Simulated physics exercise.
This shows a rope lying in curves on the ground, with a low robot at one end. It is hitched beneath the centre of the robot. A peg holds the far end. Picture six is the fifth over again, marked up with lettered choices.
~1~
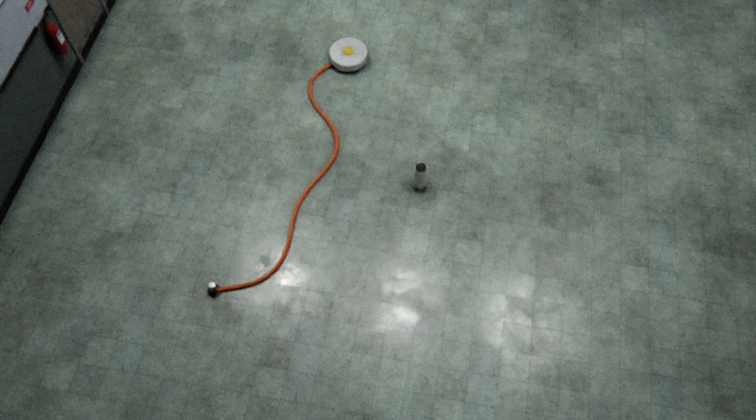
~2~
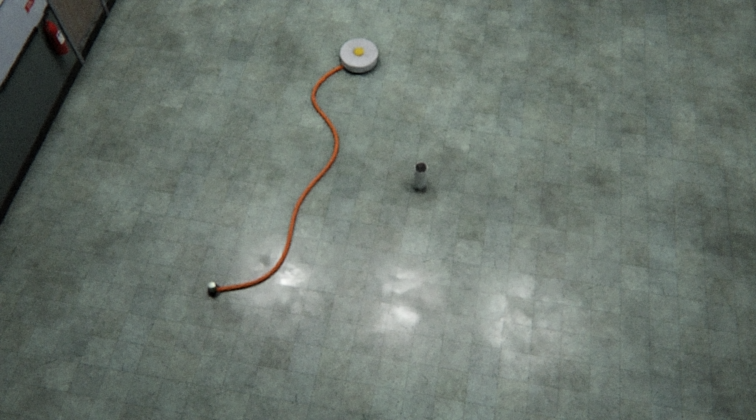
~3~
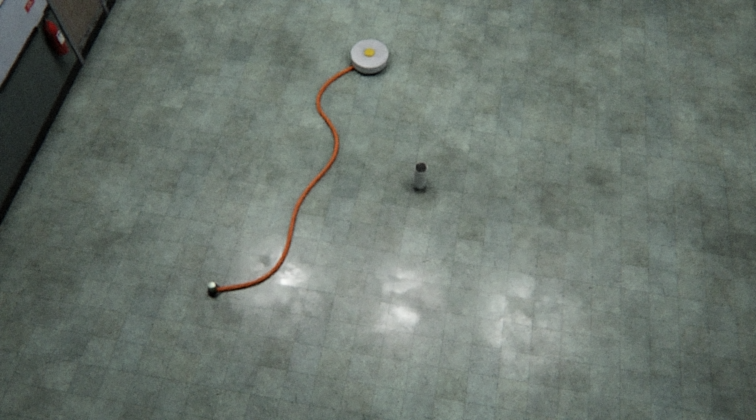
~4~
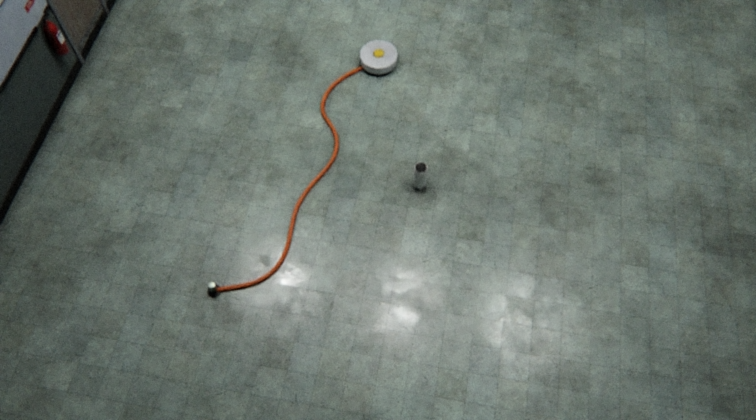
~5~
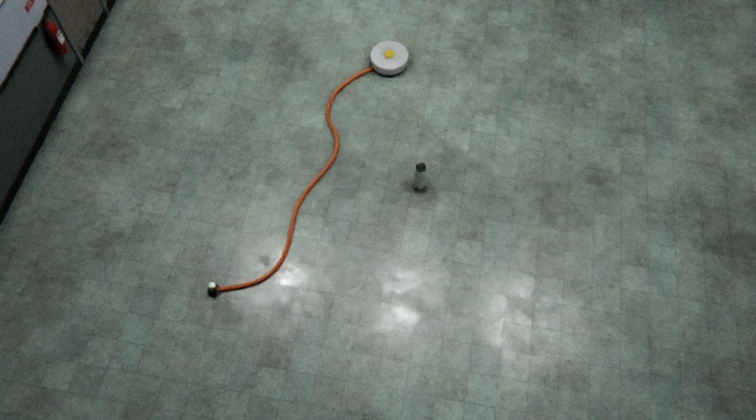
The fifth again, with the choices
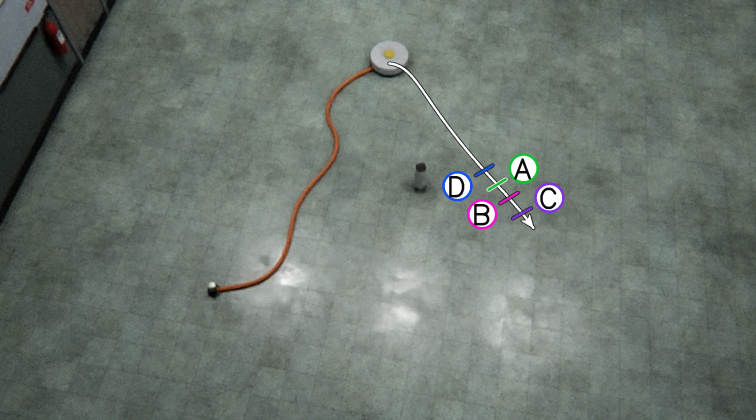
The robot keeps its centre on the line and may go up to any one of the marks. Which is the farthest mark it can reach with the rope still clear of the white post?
B is the last safe stop.
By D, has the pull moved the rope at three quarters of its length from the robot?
No.
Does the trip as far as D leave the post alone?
Yes.
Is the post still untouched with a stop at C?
For that mark, no.
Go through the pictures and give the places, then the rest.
Robot (349, 56); peg (213, 288); white post (420, 176), in the first frame.
Robot (359, 56); white post (420, 176), in the second frame.
Robot (370, 57); white post (420, 176), in the third frame.
Robot (379, 58); white post (420, 176), in the fourth frame.
Robot (389, 59); white post (420, 176); peg (213, 288), in the fifth frame.
On the marked copy, A at (497, 185); B at (509, 198); C at (522, 213); D at (484, 170); the route from (389, 63) via (459, 140) to (533, 228).
Following B. Soon after the start, robot (432, 99), middle of the rope (323, 174).
Later, robot (471, 150), middle of the rope (323, 174).
In the end, robot (510, 194), middle of the rope (333, 180); nothing has been touched.
As for the rest, A is safe but short; C brings the rope against the post; D is safe but short.
